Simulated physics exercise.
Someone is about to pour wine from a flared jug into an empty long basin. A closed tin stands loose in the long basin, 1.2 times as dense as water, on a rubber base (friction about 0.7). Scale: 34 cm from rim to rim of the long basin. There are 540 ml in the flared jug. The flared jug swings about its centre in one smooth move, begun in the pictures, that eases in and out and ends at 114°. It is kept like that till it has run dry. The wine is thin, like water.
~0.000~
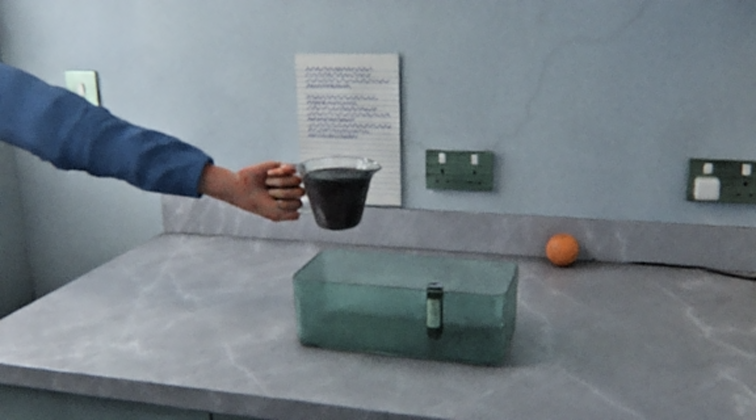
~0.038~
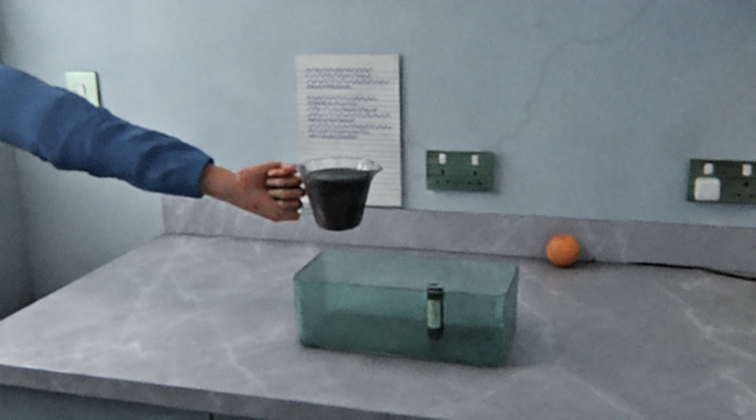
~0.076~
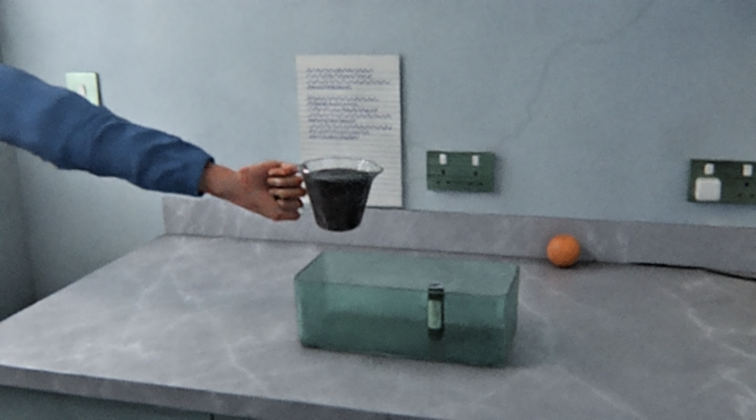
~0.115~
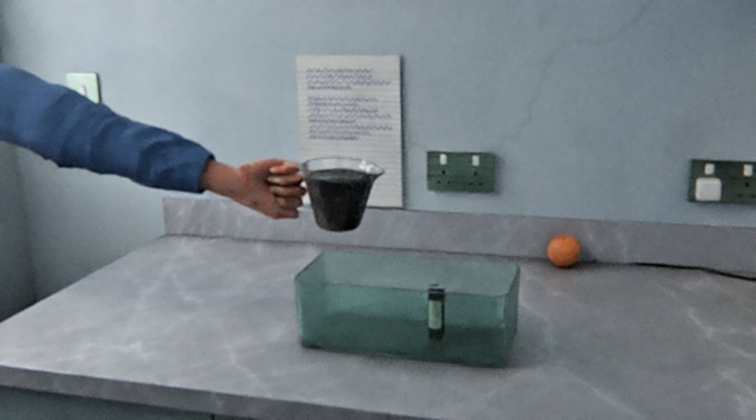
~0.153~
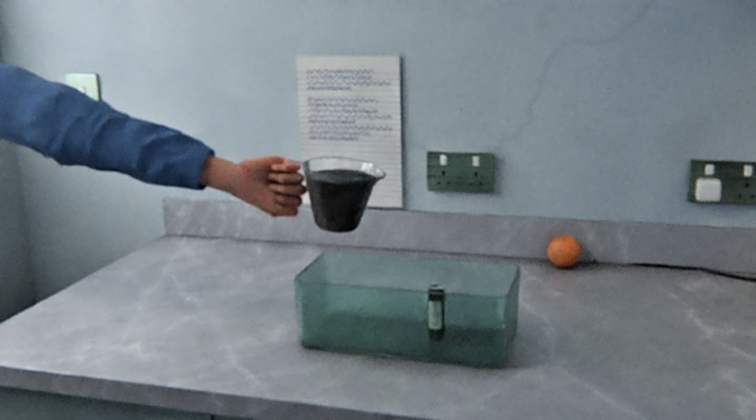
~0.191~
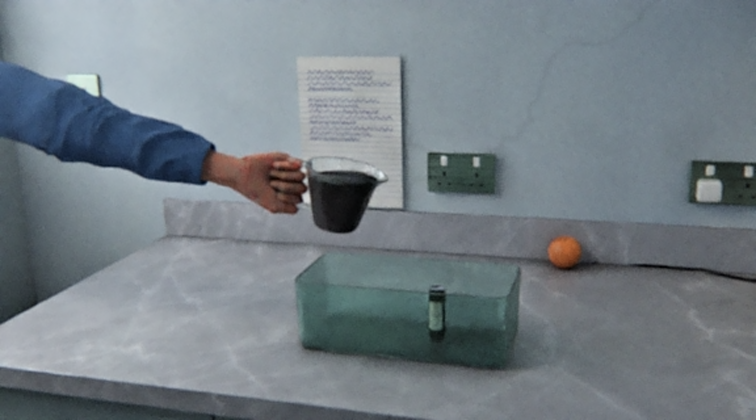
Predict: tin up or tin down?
It falls.
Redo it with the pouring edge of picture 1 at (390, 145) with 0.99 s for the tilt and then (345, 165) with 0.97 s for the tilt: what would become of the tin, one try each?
First it falls; then it remains upright.
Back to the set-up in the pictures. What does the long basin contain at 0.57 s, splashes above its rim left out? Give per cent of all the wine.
About 16 per cent.
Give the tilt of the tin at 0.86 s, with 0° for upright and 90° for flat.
It is at some 70°.
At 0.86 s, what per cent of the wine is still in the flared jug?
About 4 per cent.
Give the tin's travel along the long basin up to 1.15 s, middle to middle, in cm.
About 7 cm.
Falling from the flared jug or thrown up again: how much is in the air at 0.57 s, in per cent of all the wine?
Near 26 in a hundred.
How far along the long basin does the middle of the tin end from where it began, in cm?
About 7.0 cm.
After 0.57 s the tilt is 73° and 58 per cent is still to pour; the tin stands where it began.
After 0.86 s the tilt is 110° and 4 per cent is still to pour; the tin lies on its side.
After 1.15 s the tilt is 114° and 0 per cent is still to pour; the tin lies on its side.
After 1.47 s the tilt is 114° and 0 per cent is still to pour; the tin lies on its side.
In the end the tin lies on its side.
